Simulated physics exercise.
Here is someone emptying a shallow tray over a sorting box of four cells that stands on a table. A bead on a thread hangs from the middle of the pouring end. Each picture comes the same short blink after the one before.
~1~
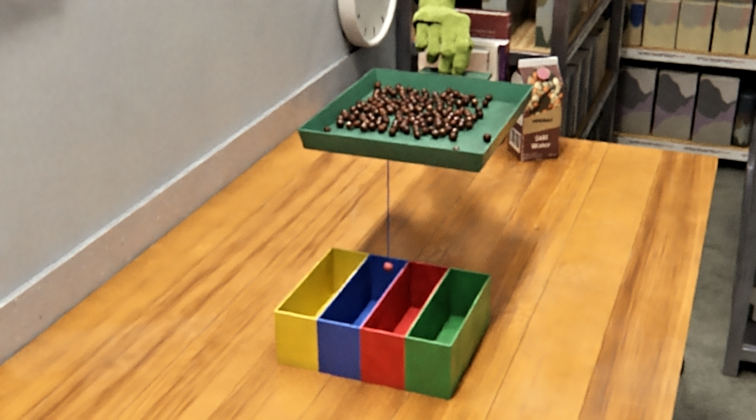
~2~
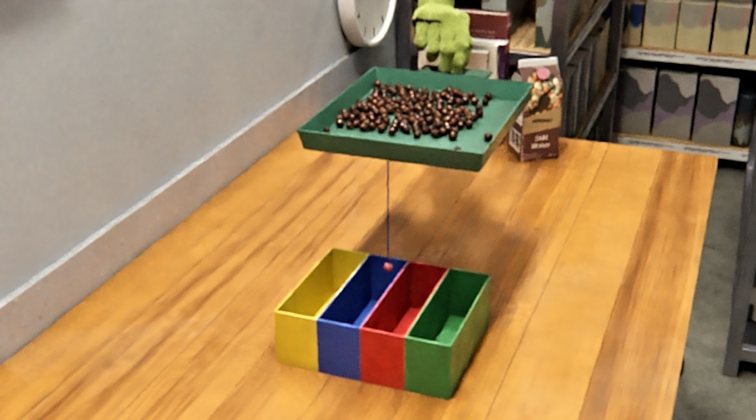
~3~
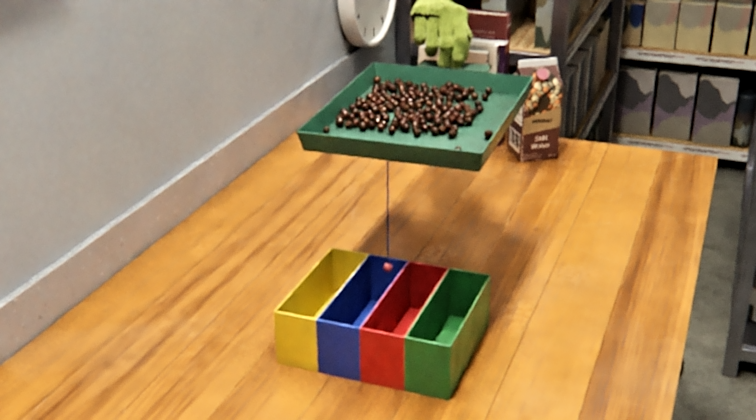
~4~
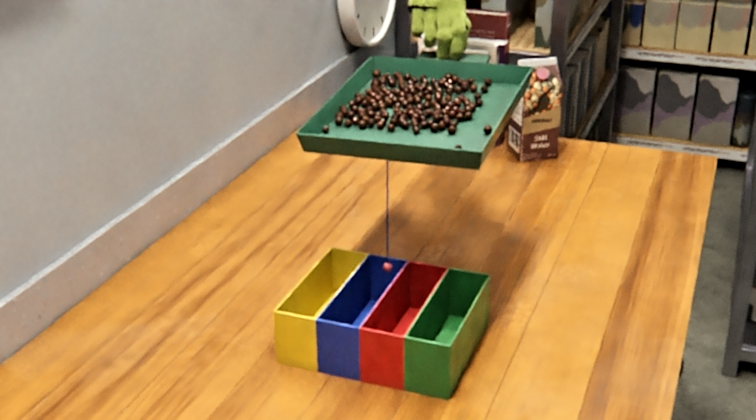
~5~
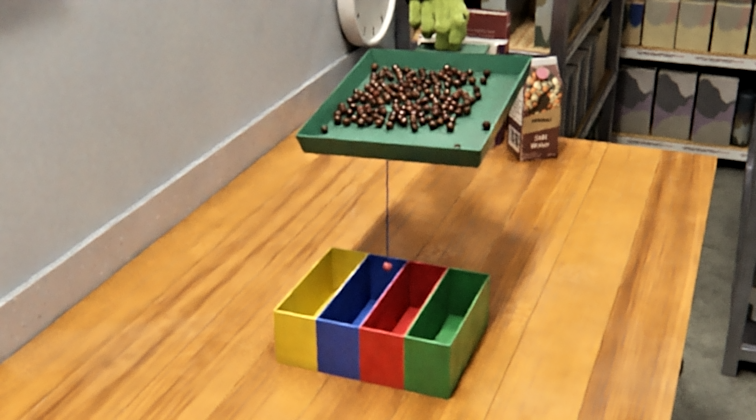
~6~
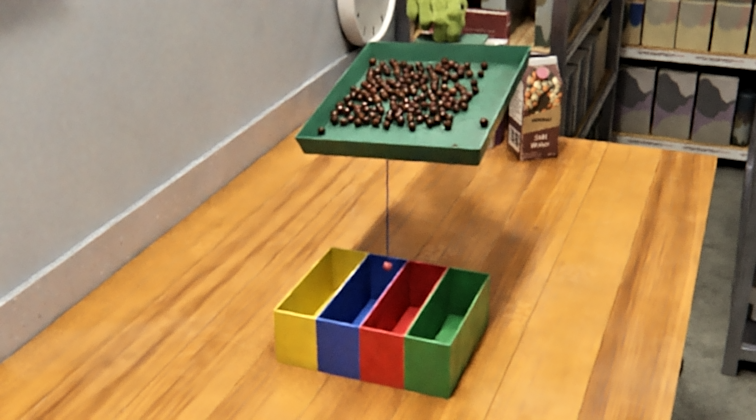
The footage shows a green tray of small dark brown balls above a yellow, blue, red and green sorting box on a wooden table, as its far side rises gradually beside a green-gloved hand and the near left corner dips slightly.
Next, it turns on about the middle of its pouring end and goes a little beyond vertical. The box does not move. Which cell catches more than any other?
Fullest: The yellow cell.
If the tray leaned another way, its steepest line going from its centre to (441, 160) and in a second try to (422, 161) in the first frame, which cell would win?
First that green cell, then the green cell.
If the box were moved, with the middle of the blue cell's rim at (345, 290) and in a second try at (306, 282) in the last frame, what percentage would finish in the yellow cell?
Near 60 % and 30 %.
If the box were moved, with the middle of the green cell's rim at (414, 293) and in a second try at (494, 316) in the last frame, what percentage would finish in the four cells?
First some 100, then 0 per cent.
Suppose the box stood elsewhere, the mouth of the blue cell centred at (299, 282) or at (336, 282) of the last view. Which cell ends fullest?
The first try: The cell in blue. The second: The yellow cell.
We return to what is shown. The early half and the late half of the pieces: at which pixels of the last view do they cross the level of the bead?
Around (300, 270) and then (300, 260).
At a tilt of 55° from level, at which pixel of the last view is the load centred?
Roughly at (346, 127).
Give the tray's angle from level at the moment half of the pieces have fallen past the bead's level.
Near 90 degrees.
Just after the last frame, tray tipped steeply; almost all on the tray; just a few in the yellow cell.
A moment on, tray tipped right over; roughly a quarter on the tray; roughly a quarter in the yellow cell; just a few in the blue cell; roughly half falling or outside the box.
Further on, tray tipped past a quarter turn; roughly a third in the yellow cell; just a few in the blue cell; just a few in the red cell; roughly two thirds falling or outside the box.
When it is over, tray tipped past a quarter turn; roughly a third in the yellow cell; just a few in the blue cell; just a few in the red cell; not one in the green cell; roughly two thirds outside the box.
